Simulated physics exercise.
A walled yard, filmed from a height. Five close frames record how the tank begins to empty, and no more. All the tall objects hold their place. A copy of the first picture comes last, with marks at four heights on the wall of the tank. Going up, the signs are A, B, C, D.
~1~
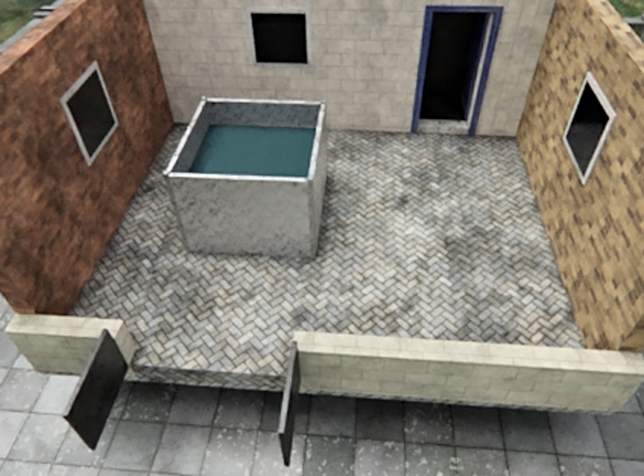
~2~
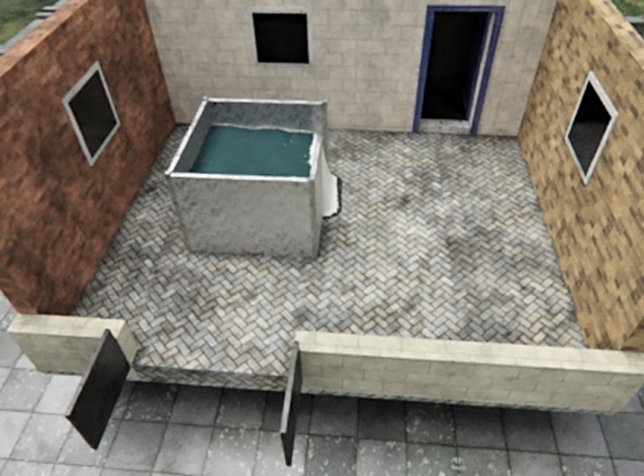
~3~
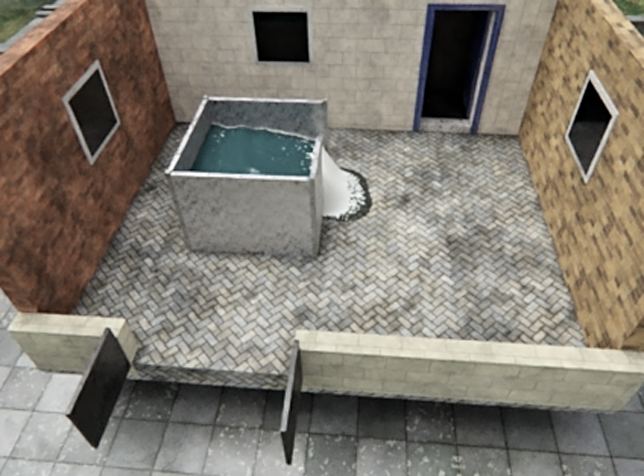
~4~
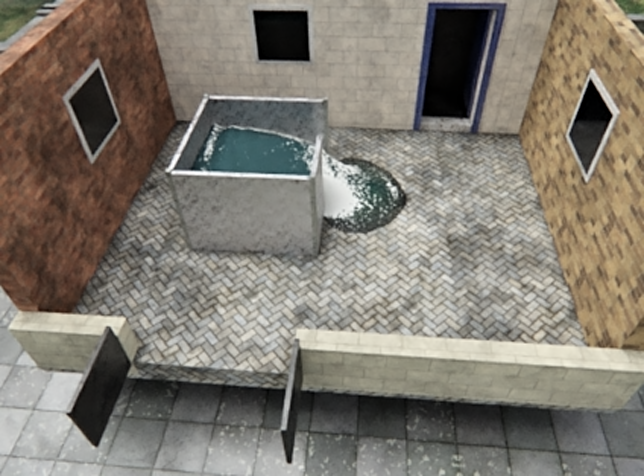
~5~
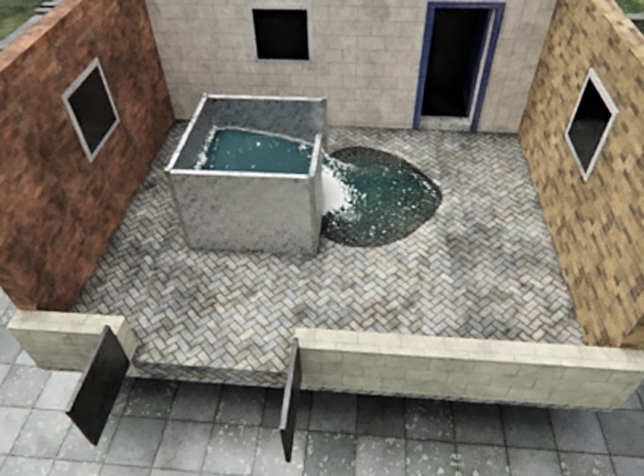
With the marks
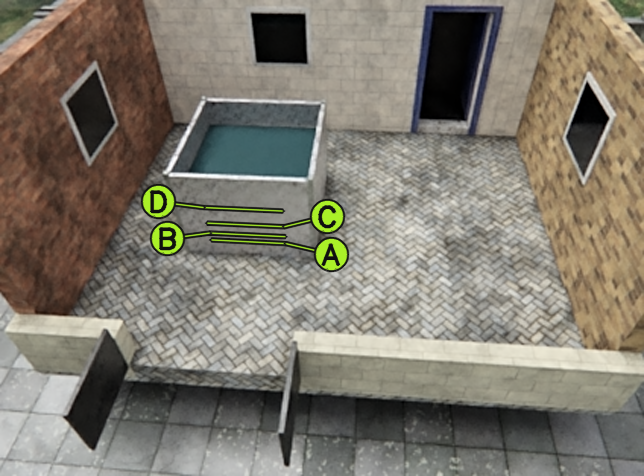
In a walled yard with an open gate and a blue-framed doorway, water poured from the right side of a raised tank, foamed onto the patterned paving, and spread rightward in a widening, dark green pool.
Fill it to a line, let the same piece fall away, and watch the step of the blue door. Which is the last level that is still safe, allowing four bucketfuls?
Take C.
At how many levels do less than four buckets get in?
Three of the four.
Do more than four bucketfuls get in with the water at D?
Yes, it does.
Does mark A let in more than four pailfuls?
No, that is safe.
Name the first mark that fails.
Mark D.
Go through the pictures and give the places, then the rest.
The first picture shows water in the tank at rest, its middle at (255, 160); foot of the blue doorway at (442, 133); open gate at (207, 323).
In the second picture, 1 % of the ground under water, visible out to (331, 214).
In the third picture, 3 % of the ground under water, visible out to (360, 211).
In the fourth picture, 6 % of the ground under water, visible out to (401, 202).
In the fifth picture, 12 % of the ground under water, visible out to (434, 190).
In lime, A at (248, 241); B at (247, 234); C at (245, 224); D at (242, 209); from the bottom up A, B, C, D.
With A, nothing gets over.
With B, a splash gets over, under a bucket.
With C, a bucket or two gets in.
With D, about 10 bucketfuls get in.
